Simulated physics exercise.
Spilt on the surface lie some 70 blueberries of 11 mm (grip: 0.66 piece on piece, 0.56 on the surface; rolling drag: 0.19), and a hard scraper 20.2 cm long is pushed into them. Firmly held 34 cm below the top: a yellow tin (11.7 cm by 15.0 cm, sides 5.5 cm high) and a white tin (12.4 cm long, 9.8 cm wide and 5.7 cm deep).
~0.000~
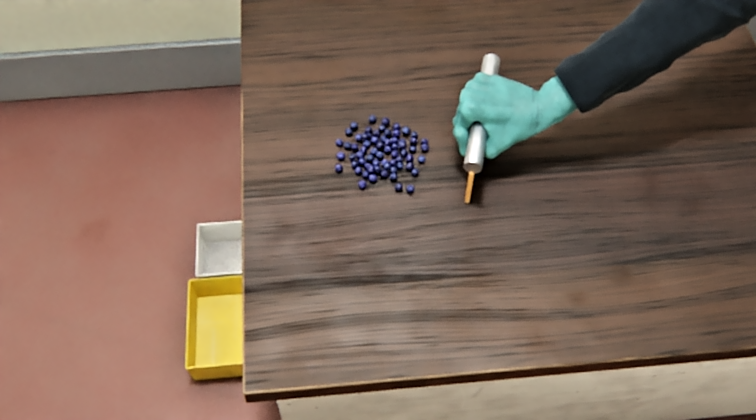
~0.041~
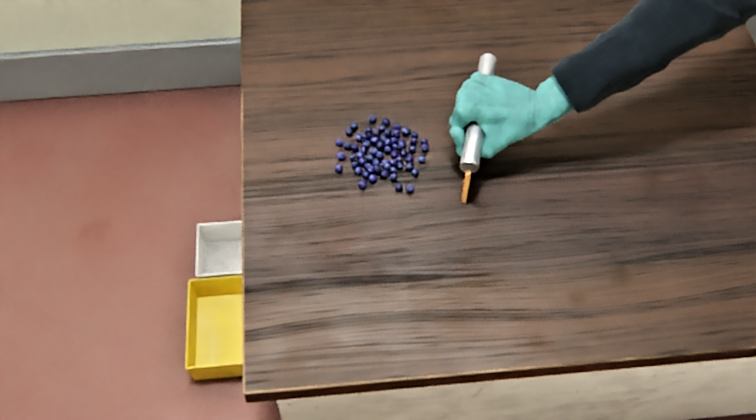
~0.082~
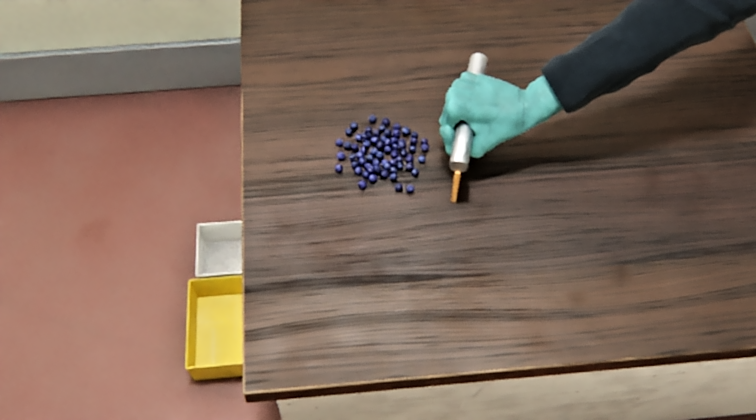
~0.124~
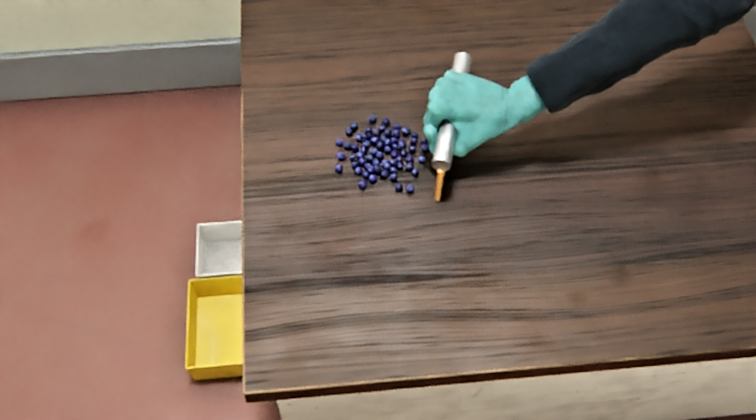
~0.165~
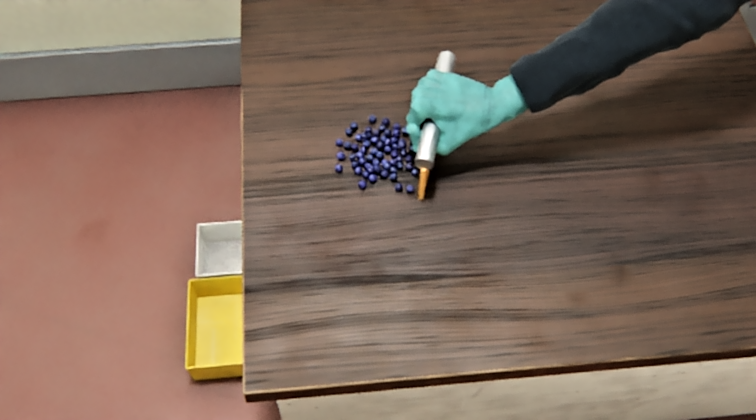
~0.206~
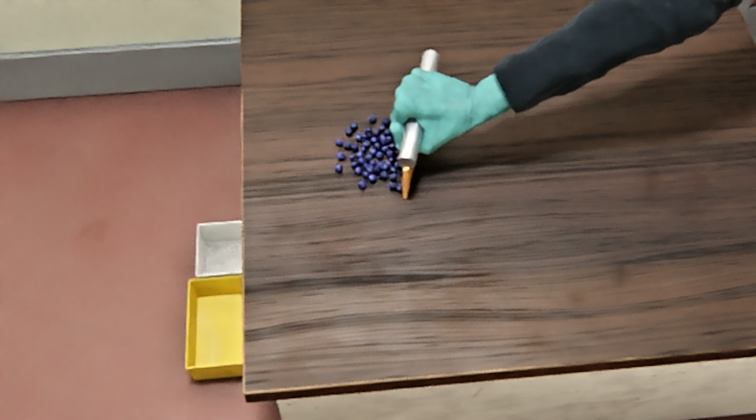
On a dark wooden tabletop, with a yellow tin and a white tin below its left edge, a green-gloved hand slid a scraper leftward and pushed into the near side of a cluster of blueberries.
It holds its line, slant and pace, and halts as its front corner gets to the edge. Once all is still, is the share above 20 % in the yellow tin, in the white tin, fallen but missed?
Share check for the yellow tin: Not more, for the white tin: More, for missed: More.
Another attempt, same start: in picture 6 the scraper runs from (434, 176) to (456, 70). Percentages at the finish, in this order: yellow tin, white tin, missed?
Yellow tin 15, white tin 40, missed 0.
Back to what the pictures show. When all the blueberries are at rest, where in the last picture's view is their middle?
Close to (225, 258).
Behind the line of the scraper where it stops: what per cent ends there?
That share is close to 5 per cent.
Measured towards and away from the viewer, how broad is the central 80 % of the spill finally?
I'd put it at close to 18 cm, front to back.
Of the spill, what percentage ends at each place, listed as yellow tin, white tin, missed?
Yellow tin at 10 per cent, white tin at 45 per cent, missed at 25 per cent.
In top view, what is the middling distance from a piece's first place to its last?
I'd guess near 28 cm, give or take.
After 0.43 s, scraper 21 cm from its start, spill 13 cm wide; still on top 100 %.
Then, at 0.66 s, scraper 31 cm from its start, spill 16 cm wide; off the edge, not caught 35 %, still on top 65 %.
Then, at 0.86 s, scraper 31 cm from its start, spill 20 cm wide; yellow tin 10 %, white tin 25 %, off the edge, not caught 40 %, still on top 25 %.
In the end, at 1.8 s, yellow tin 10 %, white tin 45 %, fallen but missed 25 %, still on top 20 %.
